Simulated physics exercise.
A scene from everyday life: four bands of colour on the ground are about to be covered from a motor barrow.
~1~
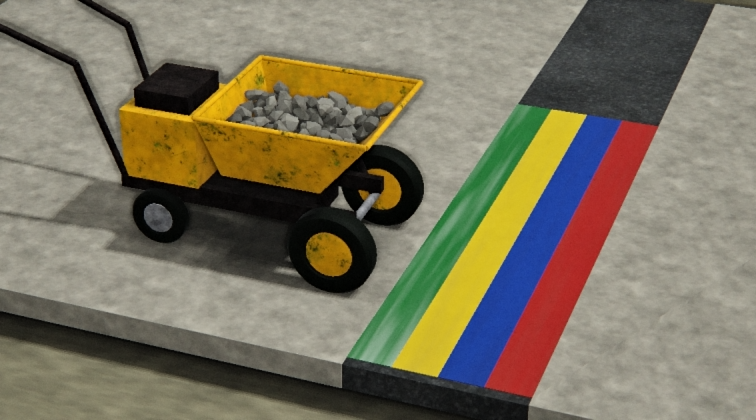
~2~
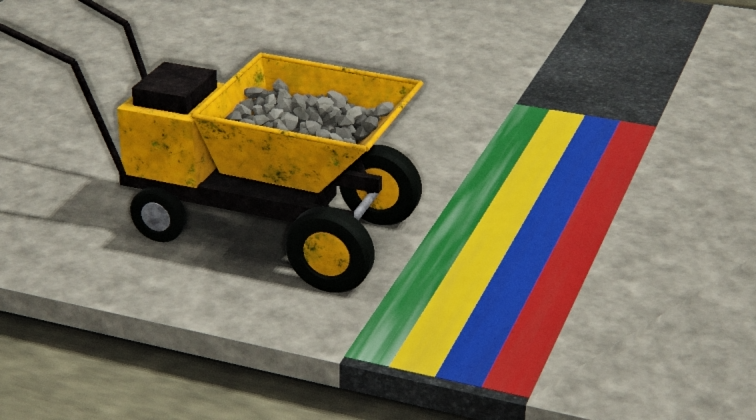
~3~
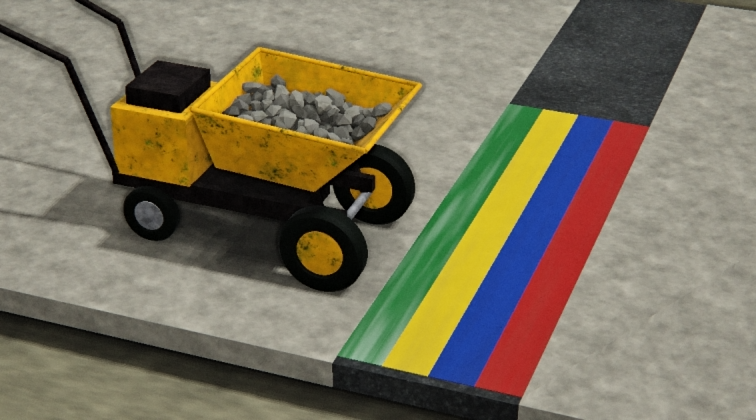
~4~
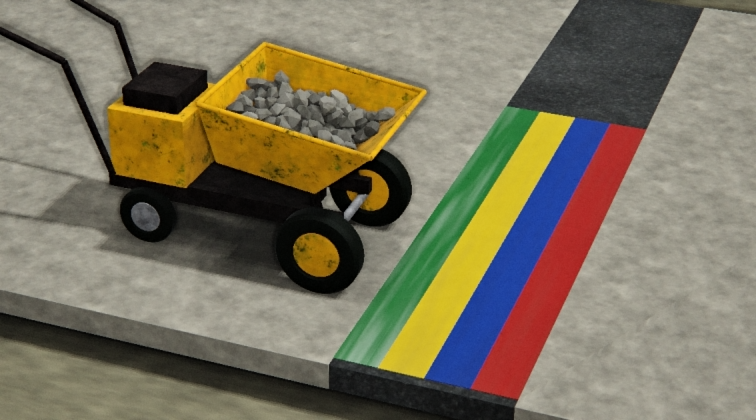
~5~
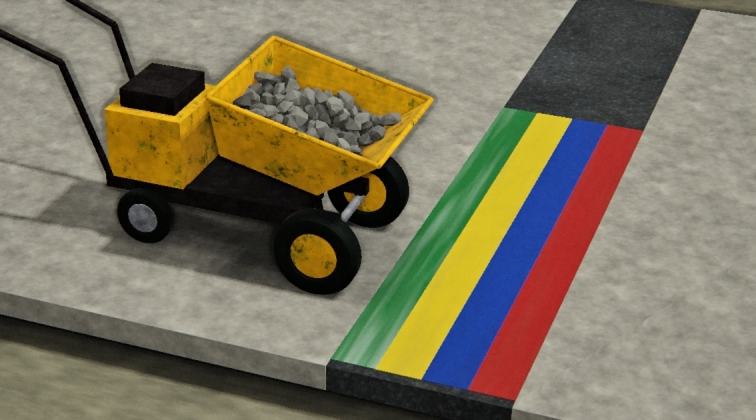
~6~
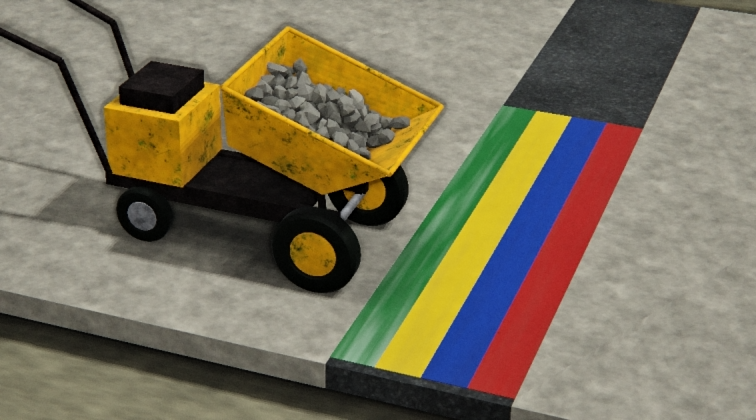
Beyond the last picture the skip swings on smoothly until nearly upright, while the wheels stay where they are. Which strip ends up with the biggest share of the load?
The blue strip.
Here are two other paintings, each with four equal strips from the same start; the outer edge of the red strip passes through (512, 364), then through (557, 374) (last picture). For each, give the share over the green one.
0 % and 0 %, near enough.
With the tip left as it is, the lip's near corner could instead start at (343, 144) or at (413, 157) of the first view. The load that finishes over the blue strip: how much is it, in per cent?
Well, you'd get roughly 30 per cent from the first place and roughly 10 per cent from the second.
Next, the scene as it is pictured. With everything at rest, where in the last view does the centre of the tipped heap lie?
Somewhere around (512, 283) in the final view.
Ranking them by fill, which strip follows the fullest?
Just behind the leader sits the red one.
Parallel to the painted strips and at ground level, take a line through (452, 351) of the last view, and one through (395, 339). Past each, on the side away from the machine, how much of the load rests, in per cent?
60 and 80 in a hundred.
Soon after the last picture, skip tipped steeply; all in the skip.
A little later, skip tipped right over; most in the skip; a stray few over the yellow strip; about a quarter over the blue strip; a stray few over the red strip.
Later still, skip tipped right over; a small part in the skip; a small part over the yellow strip; about a third over the blue strip; about a quarter over the red strip; a small part off the paint.
At rest, skip tipped right over; a small part in the skip; none over the green strip; a small part over the yellow strip; about a third over the blue strip; about a quarter over the red strip; a small part off the paint.
